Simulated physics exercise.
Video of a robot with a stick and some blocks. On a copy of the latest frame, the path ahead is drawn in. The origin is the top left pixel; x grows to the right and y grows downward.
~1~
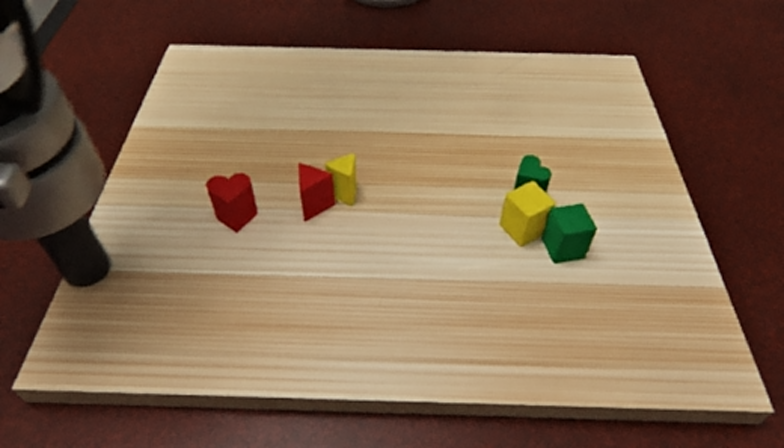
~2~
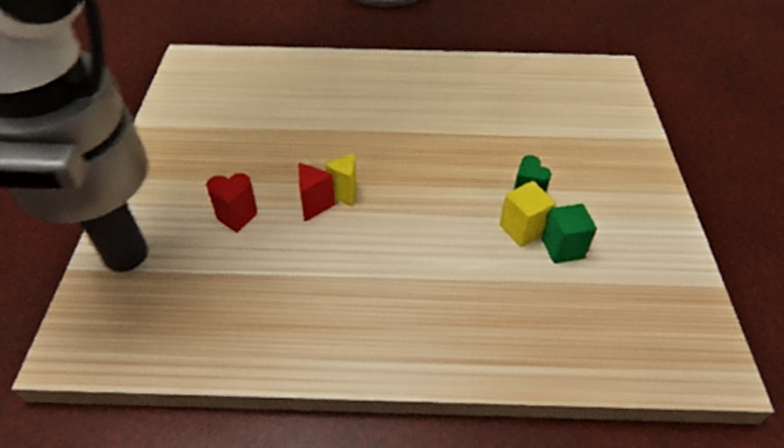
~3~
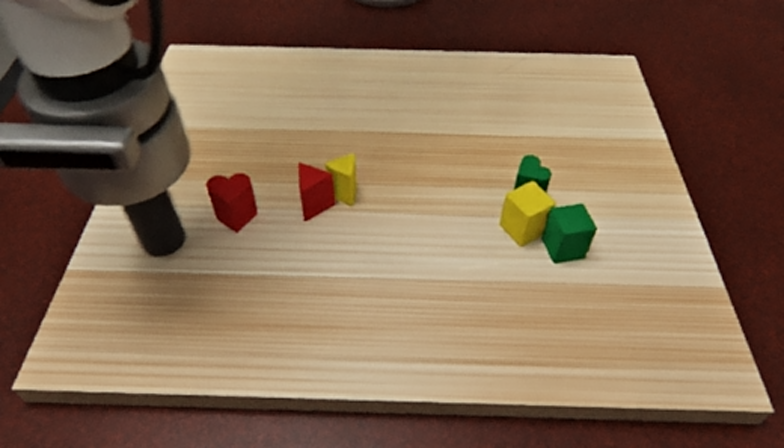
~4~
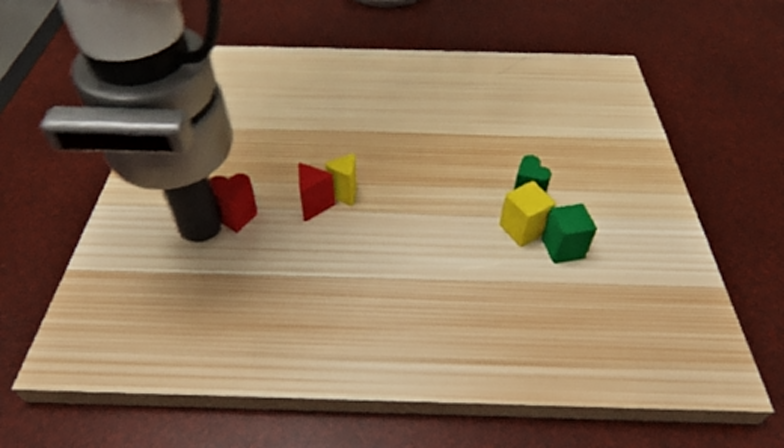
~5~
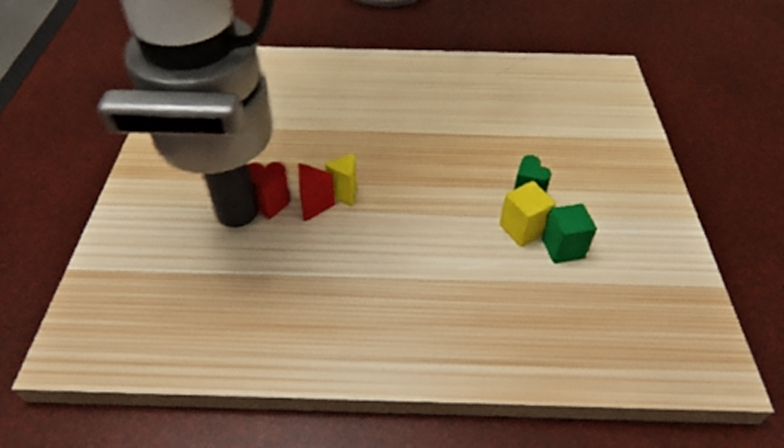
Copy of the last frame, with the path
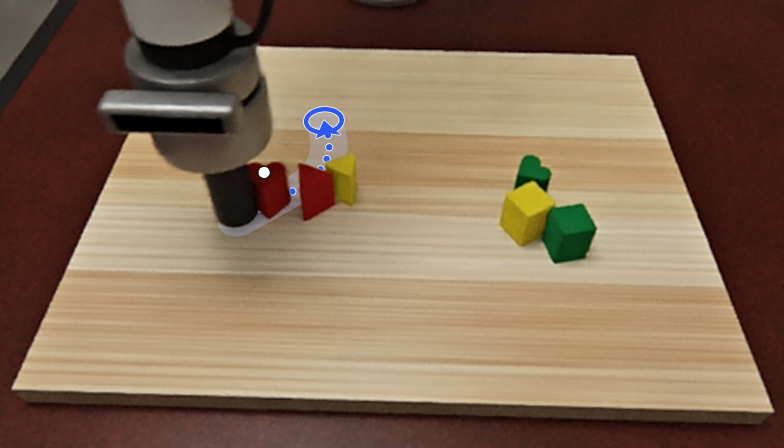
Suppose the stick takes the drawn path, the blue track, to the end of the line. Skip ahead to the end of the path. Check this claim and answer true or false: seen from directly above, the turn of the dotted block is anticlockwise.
The statement is false.
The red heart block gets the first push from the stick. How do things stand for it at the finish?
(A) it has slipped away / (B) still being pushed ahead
My pick is A.
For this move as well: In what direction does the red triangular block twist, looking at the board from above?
From above, the turn goes clockwise.
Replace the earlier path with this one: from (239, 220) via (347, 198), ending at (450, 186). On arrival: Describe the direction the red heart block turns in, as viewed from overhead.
Looking from above, the answer is counterclockwise.
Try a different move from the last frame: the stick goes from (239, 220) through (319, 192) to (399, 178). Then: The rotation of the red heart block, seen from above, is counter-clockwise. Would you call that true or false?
True - the claim holds.
The line goes from (239, 220) over (292, 192) and (327, 157) to (324, 121); the dot is on the red heart block.
The first path, step by step. One third of the way, stick at (292, 183); red heart block at (320, 146), turned 15° clockwise; red triangular block at (317, 174), turned 50° clockwise.
Two thirds of the way, stick at (327, 149); red heart block at (360, 124), turned 50° clockwise; red triangular block at (317, 174), turned 50° clockwise.
At the end, stick at (323, 112); red heart block at (360, 124), turned 55° clockwise; red triangular block at (317, 174), turned 50° clockwise; yellow triangular block unmoved.
